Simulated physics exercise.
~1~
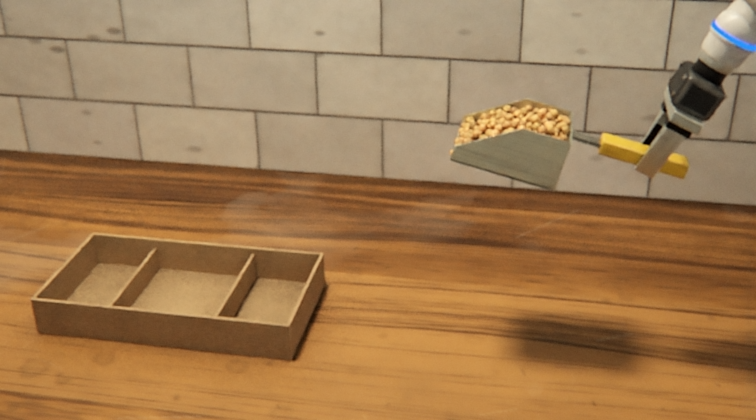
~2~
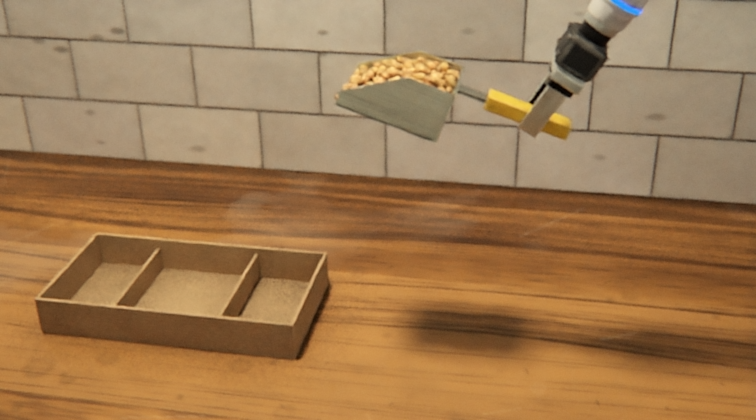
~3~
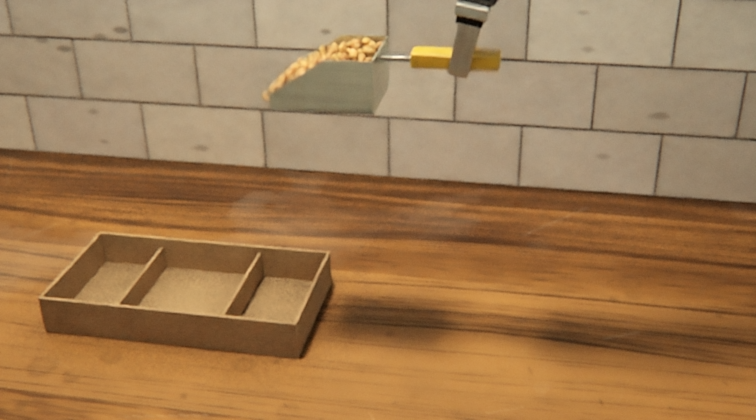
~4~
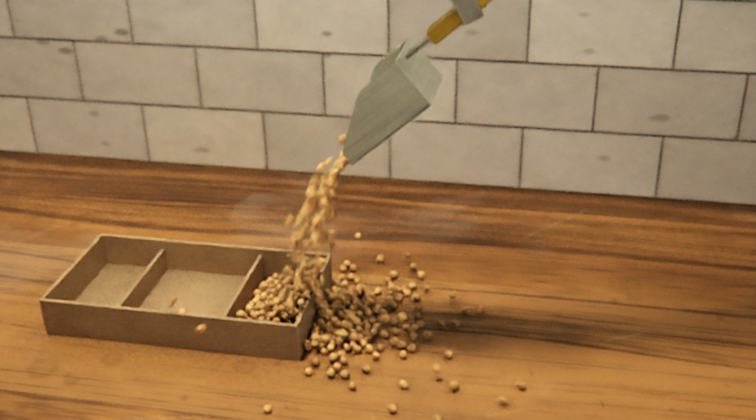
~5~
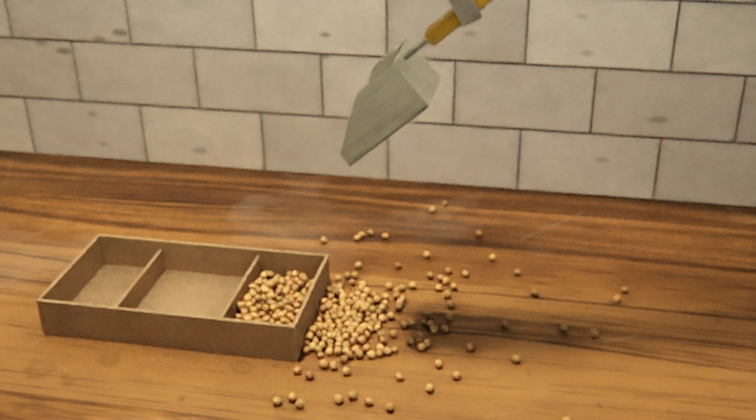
At first, a robot arm holds a grey scoop heaped with chickpeas by its yellow handle, above a wooden table and to the right of a low box with three compartments. The arm carries the scoop left toward the box, against a pale tiled wall. The scoop then tips forward steeply, and chickpeas stream down onto the box's right edge. Some fall into the right compartment while many others spill and scatter across the table. Finally the scoop hangs tilted and still, with chickpeas piled in the right compartment and strewn beside the box.
